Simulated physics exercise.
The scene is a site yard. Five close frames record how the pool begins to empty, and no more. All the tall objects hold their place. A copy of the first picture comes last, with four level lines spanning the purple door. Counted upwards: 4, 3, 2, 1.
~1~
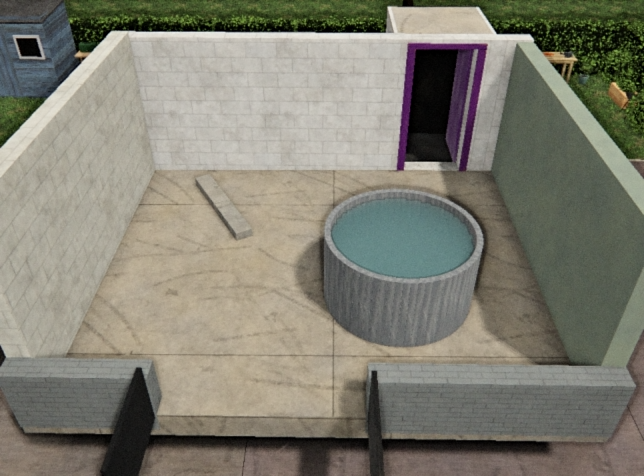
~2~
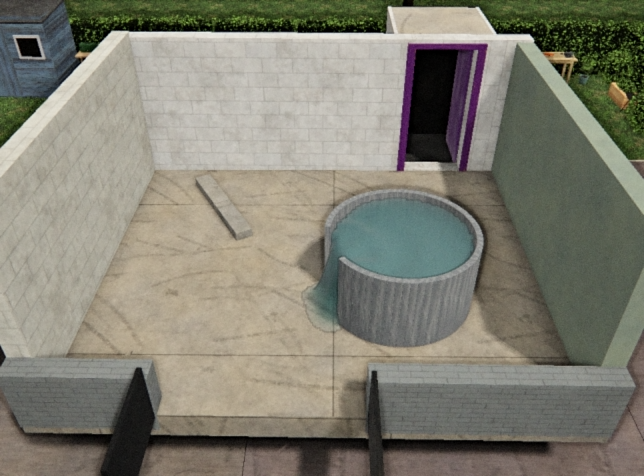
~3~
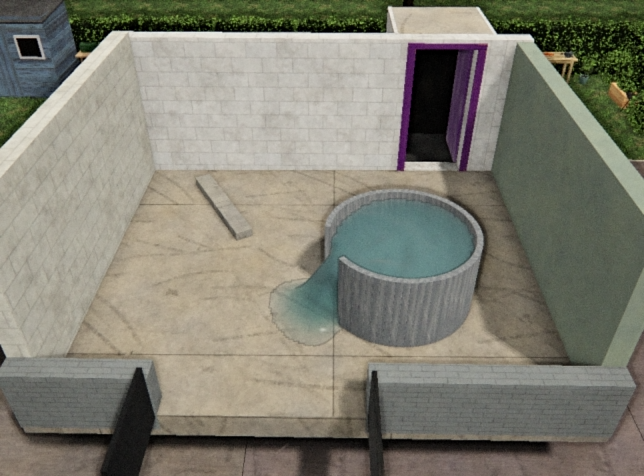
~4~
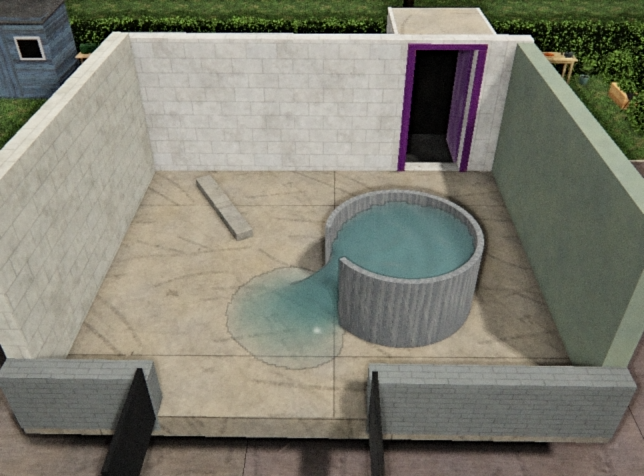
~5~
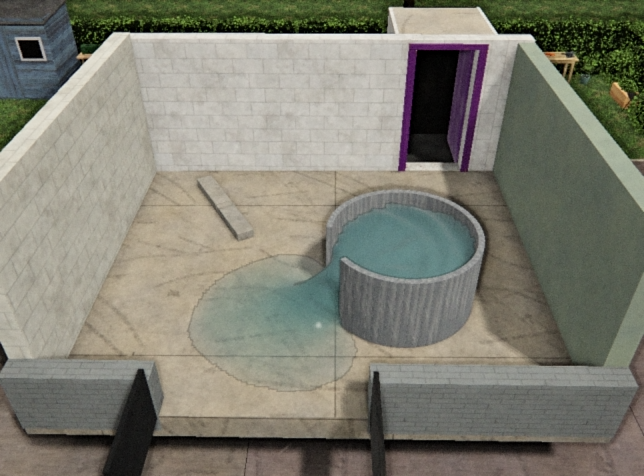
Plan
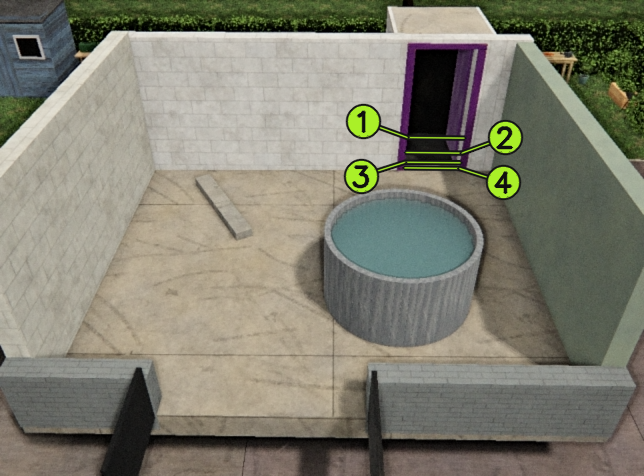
Water pours from a gap in the round grey pool and spreads left across the floor.
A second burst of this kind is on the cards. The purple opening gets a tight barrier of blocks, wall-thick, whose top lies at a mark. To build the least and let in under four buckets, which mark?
Line 4 just does it.
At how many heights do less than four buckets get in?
All of the four.
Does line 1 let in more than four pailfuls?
No, that is safe.
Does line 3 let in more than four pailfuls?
No, not at all.
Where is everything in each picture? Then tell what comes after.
In the first frame, water in the pool at rest, its middle at (402, 236); foot of the purple doorway at (431, 170); open gate at (260, 357).
In the second frame, front seen at (322, 324), 1 % of the ground wet.
In the third frame, front seen at (280, 293), 3 % of the ground wet.
In the fourth frame, front seen at (236, 324), 7 % of the ground wet.
In the fifth frame, front seen at (196, 325), 12 % of the ground wet.
On the marked copy, 1 at (435, 137); 2 at (433, 152); 3 at (432, 162); 4 at (431, 168); from the bottom up 4, 3, 2, 1.
With 1, nothing gets over.
With 2, nothing gets over.
With 3, nothing gets over.
With 4, a splash gets over, under a bucket.
